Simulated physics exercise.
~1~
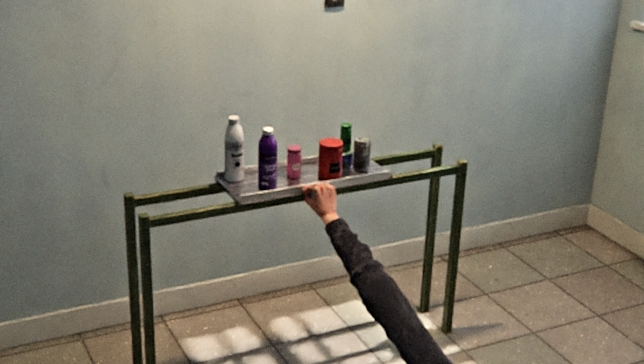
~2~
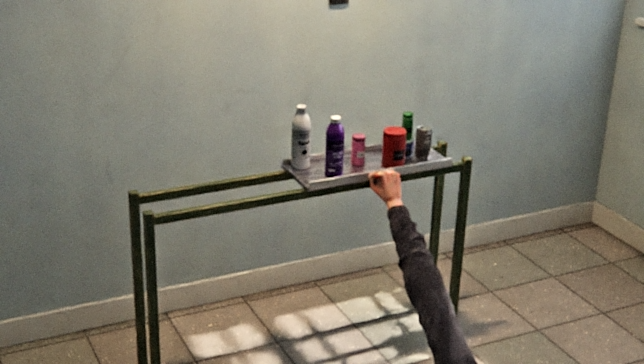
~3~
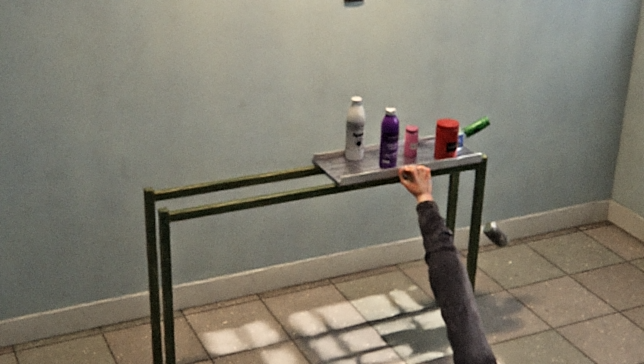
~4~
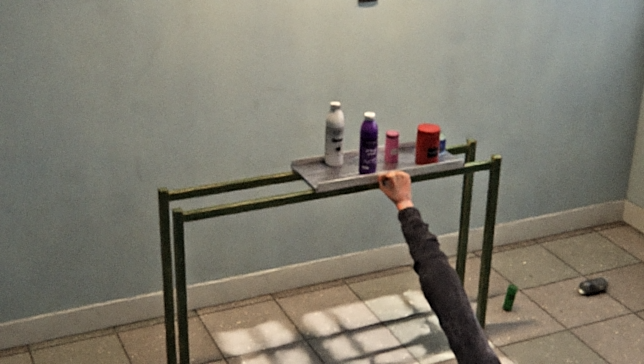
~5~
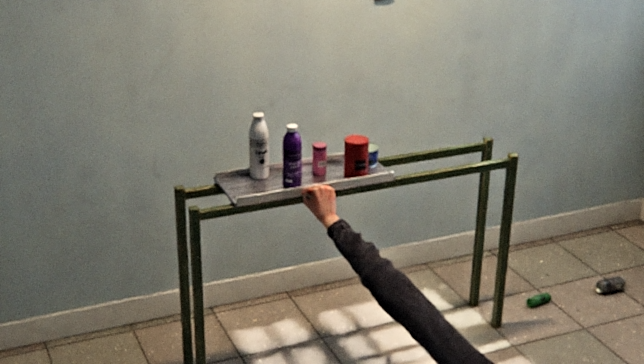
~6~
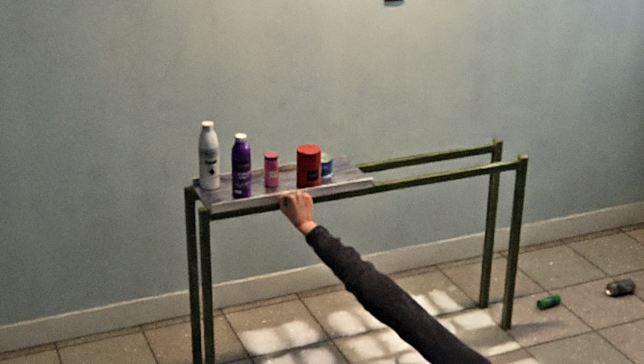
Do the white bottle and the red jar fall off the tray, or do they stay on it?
Both the white bottle and the red jar stay on the tray.
